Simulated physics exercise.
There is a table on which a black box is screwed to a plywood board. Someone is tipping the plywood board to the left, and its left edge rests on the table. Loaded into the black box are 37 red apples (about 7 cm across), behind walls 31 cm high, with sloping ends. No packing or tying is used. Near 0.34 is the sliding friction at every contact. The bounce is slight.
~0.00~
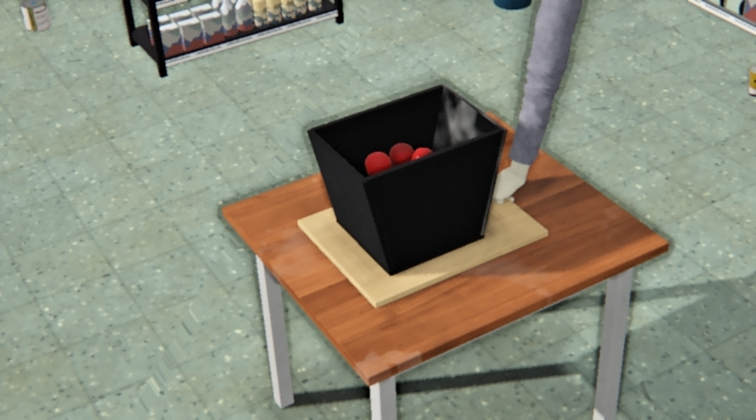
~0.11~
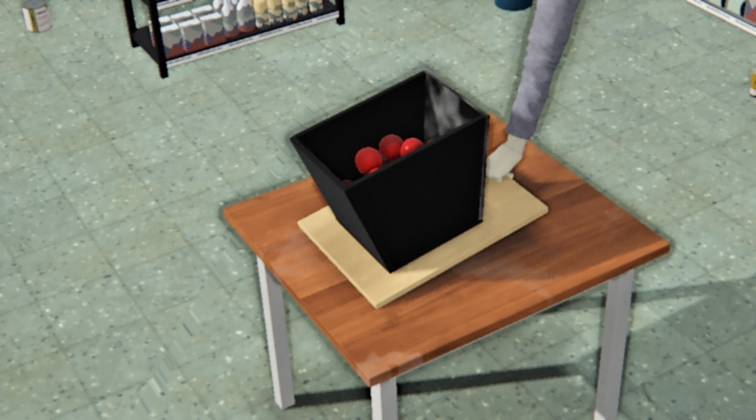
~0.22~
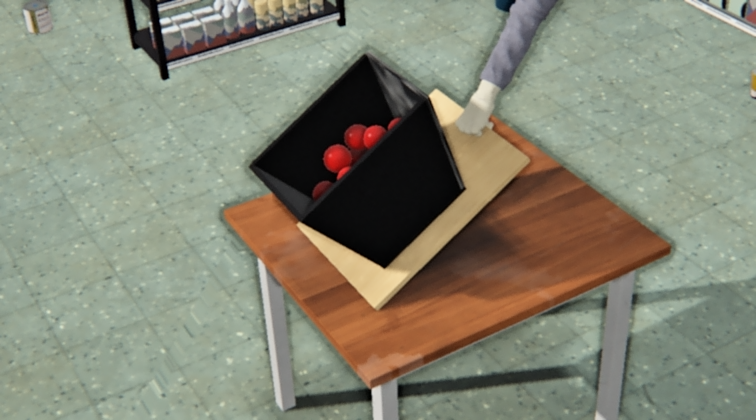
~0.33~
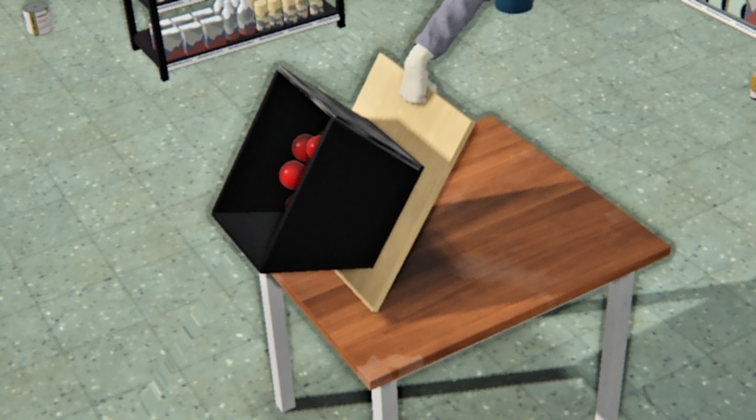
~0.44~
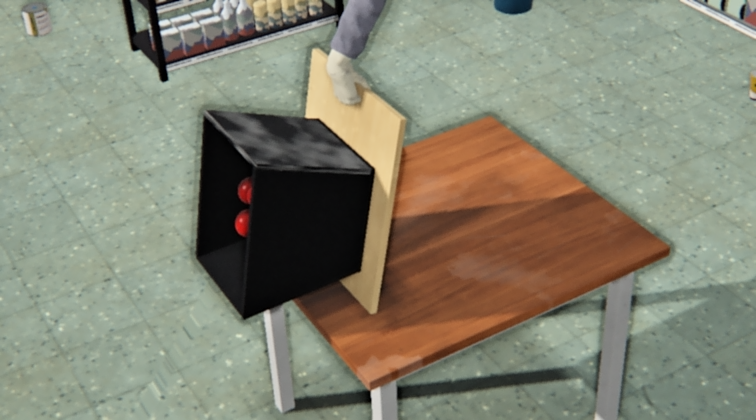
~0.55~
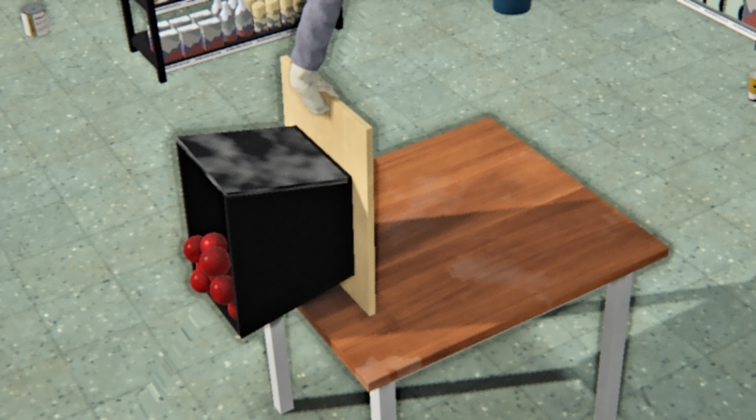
A gloved hand tilting a board on a wooden table leftward until upright, turning the attached black box of red apples sideways.
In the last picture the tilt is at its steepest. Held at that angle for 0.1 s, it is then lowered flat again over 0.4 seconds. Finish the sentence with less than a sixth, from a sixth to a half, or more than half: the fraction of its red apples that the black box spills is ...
The fraction it spills is more than half.
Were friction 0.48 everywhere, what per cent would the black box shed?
In that case the black box sheds 80 per cent of its load.
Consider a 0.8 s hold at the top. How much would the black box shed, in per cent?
Black box 100%.
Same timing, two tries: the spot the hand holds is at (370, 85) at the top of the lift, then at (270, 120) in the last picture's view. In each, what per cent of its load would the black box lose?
The black box would lose 30 per cent in the first try and 100 per cent in the second.
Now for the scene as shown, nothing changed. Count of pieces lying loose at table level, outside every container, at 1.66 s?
About 1.
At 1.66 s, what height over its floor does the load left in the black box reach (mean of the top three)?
About 11 cm.
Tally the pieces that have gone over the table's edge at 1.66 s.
I'd put the number around 25.
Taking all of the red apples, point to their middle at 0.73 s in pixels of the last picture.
Their middle is around (221, 276).
After 0.73 s, tilt 79°; black box 20 in, 17 out.
After 0.95 s, tilt 14°; black box 9 in, 28 out.
After 1.26 s, tilt 0°; black box 9 in, 28 out.
Outcome (at 1.66 s), black box 9 in, 28 out. Asked share, 28 of 37, 76 per cent.
